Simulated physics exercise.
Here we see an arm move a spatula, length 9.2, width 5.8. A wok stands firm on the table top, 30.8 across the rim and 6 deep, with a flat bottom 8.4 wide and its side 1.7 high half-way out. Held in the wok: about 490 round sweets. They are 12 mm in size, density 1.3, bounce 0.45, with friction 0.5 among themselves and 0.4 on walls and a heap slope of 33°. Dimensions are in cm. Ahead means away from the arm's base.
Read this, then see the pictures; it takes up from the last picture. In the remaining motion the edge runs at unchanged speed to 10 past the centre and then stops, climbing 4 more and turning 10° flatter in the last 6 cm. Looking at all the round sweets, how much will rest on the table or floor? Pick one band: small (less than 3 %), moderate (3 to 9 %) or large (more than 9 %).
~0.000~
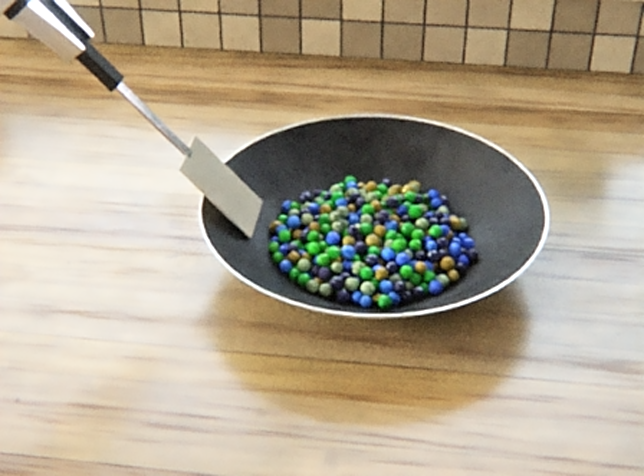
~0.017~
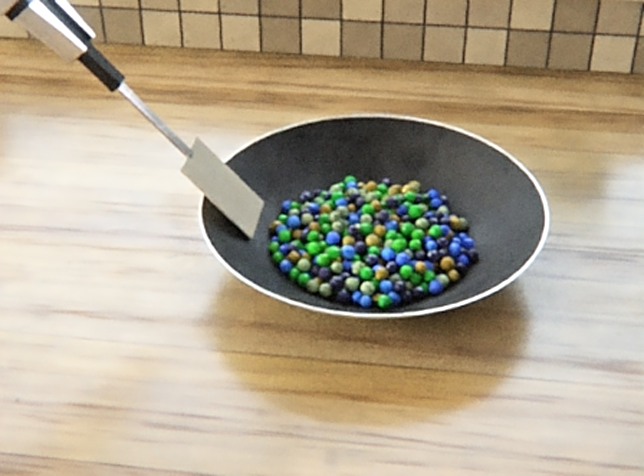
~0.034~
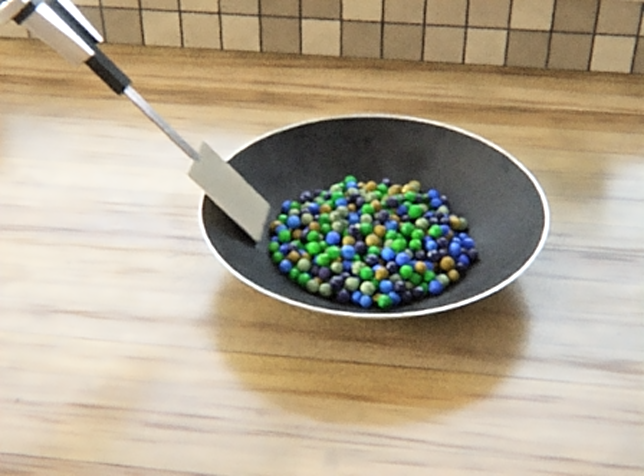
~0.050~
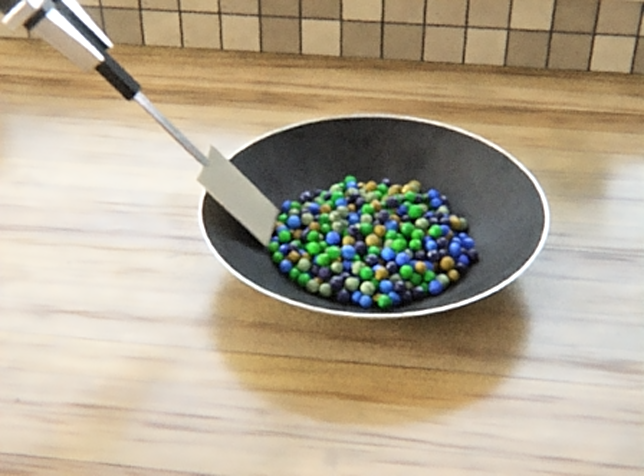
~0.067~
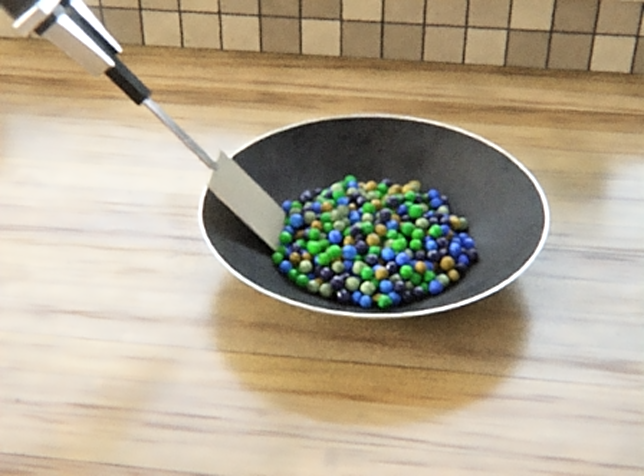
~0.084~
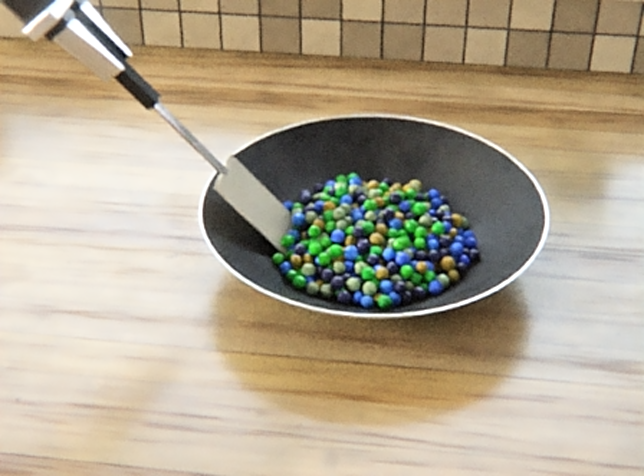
Moderate.
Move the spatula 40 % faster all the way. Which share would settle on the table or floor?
Roughly 15 per cent, I'd say.
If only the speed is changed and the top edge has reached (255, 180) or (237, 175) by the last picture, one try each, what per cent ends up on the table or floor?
About 15 and 15 percent.
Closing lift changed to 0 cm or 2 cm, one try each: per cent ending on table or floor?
5 and 5 %.
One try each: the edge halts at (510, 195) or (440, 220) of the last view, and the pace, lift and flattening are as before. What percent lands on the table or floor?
Roughly 15 and 0 per cent.
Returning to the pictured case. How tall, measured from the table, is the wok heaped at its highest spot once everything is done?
Top of the heap: Roughly 7.0 cm above the table top.
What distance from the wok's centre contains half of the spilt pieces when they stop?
Distance, approx.: 24 cm.
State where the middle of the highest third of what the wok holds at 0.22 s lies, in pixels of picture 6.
It sits at about (416, 230).
After 0.22 s, sloping 49°, highest piece 5 above the table; 486 in the wok.
After 0.36 s, sloping 46°, highest piece 7 above the table; 486 in the wok.
After 0.62 s, sloping 39°, highest piece 8 above the table; 462 in the wok, 15 on the table or floor, 9 on the blade or in flight.
After 1.67 s, sloping 39°, highest piece 7 above the table; 462 in the wok, 24 on the table or floor.
In the end, 462 in the wok, 24 on the table or floor. That is 5 % on the table or floor.
